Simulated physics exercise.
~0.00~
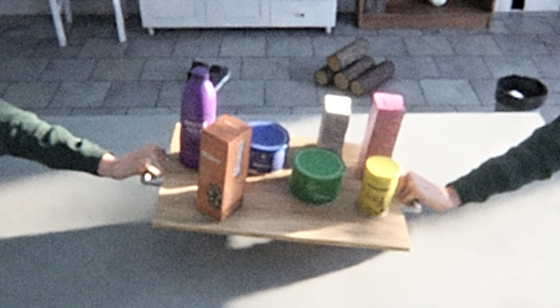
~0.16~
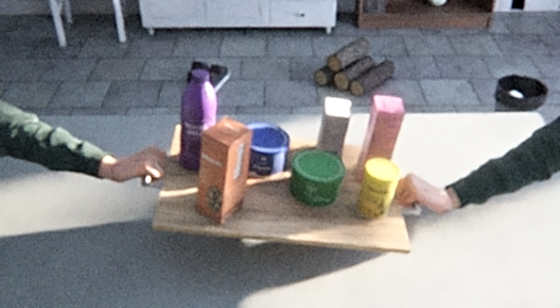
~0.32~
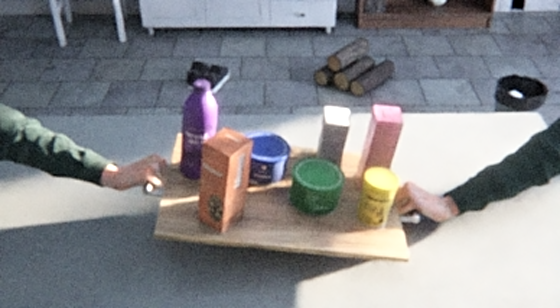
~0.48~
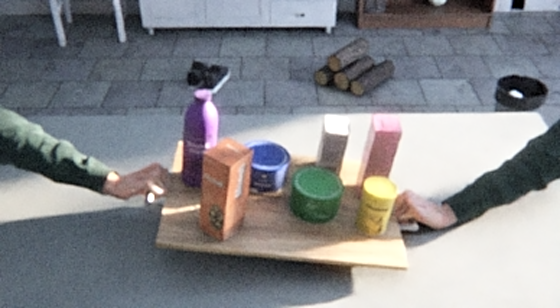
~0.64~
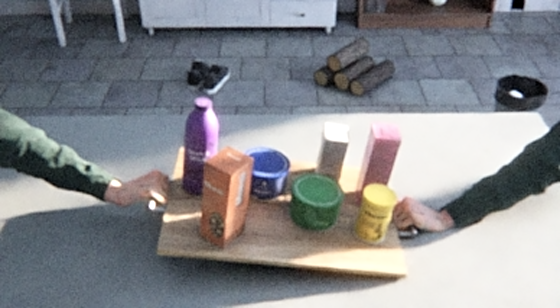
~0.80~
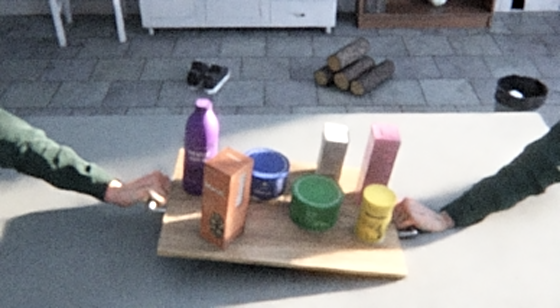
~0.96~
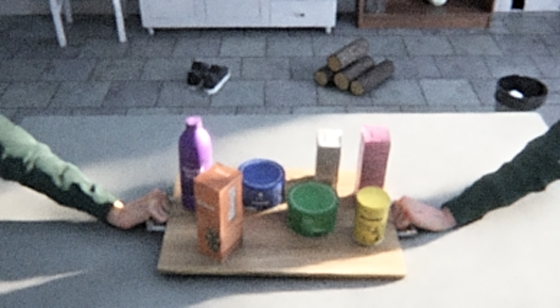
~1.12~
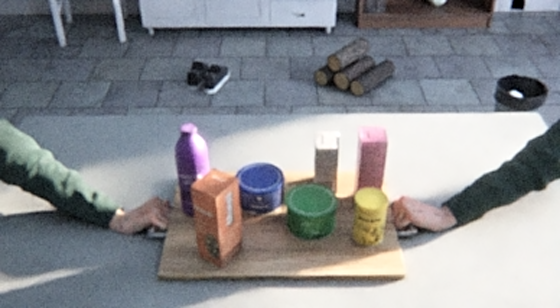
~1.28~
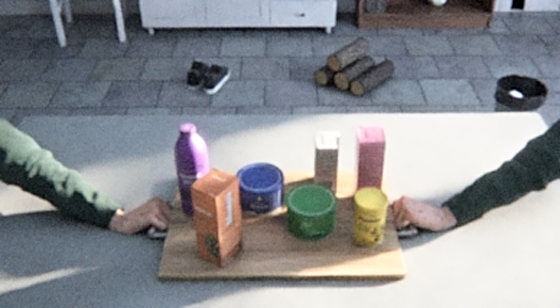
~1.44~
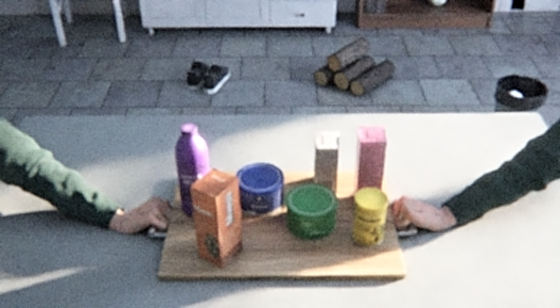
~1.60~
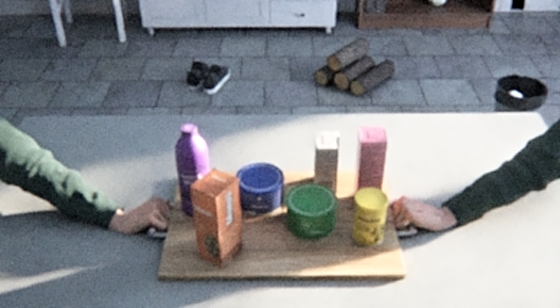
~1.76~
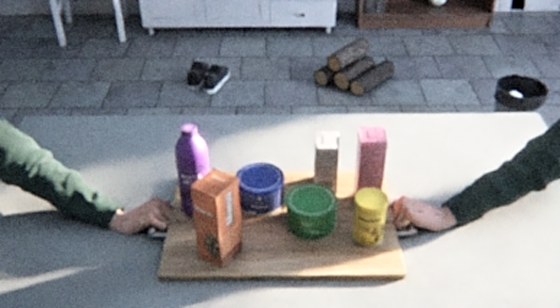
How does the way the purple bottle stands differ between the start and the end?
At the start the purple bottle is leaning along with the tilted board, and at the end it stands upright on the level board.
